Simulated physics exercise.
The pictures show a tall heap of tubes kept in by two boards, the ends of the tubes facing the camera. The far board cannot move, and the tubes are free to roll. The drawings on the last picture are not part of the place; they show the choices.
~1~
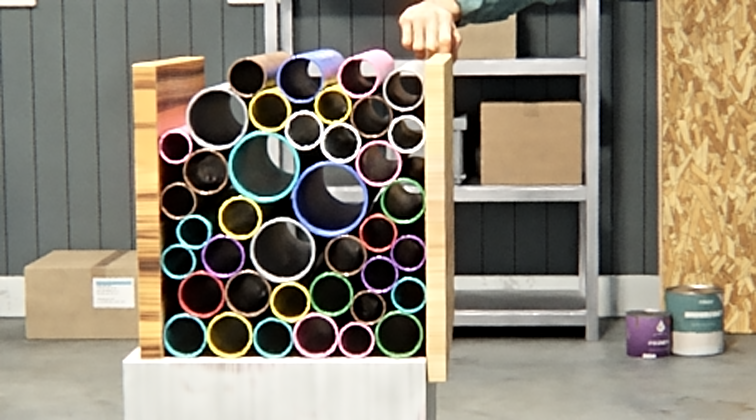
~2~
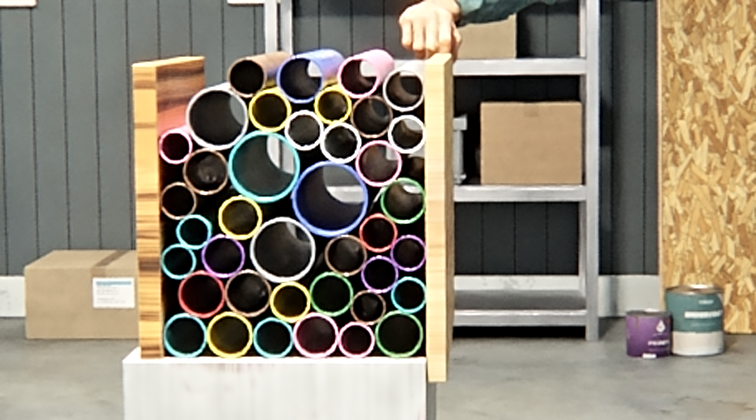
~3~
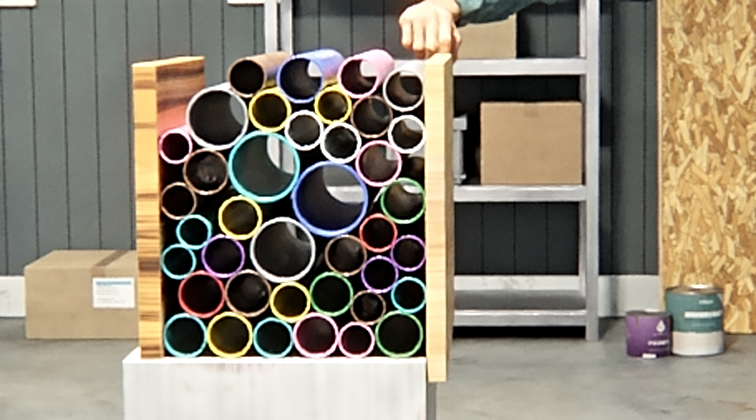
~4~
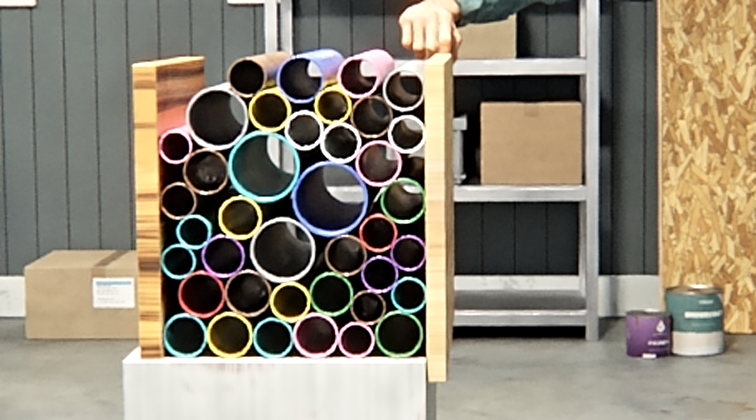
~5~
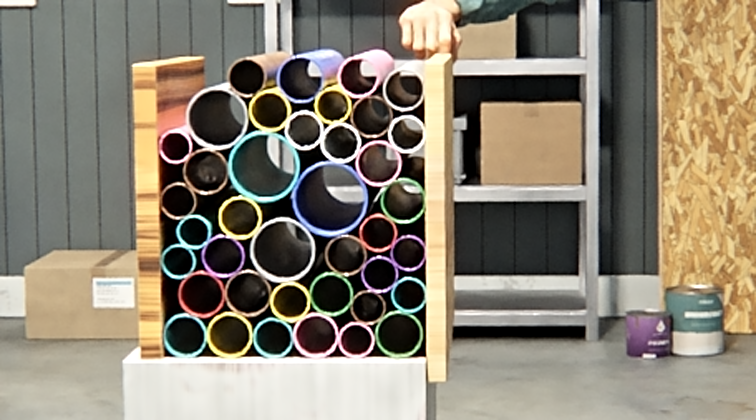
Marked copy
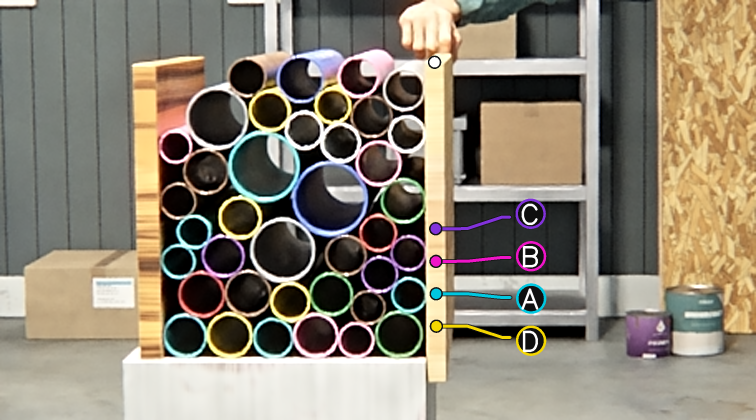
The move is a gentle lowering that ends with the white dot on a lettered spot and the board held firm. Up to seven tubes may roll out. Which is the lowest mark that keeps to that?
C is the limit.
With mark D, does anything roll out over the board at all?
At D: Yes.
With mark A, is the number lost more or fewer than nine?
It loses more than nine.
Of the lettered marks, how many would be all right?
One of the four.
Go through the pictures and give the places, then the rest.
A brown tube (179, 201); a white tube (304, 130), in the first picture.
A white tube (304, 130); a pink tube (358, 77), in the second picture.
Side board (441, 203), in the third picture.
A green tube (399, 334); a purple tube (380, 274), in the fourth picture.
A grey tube (283, 251); a brown tube (179, 201), in the fifth picture.
On the marked copy, A at (436, 294); B at (436, 262); C at (436, 228); D at (436, 326); the white dot at (434, 62).
Following C. Soon after the start, top of the board (426, 136).
Later, top of the board (427, 222).
In the end, top of the board (427, 228), six out over the board.
As for the rest, A more than seven out over the board; B eight out over the board; D more than seven out over the board.
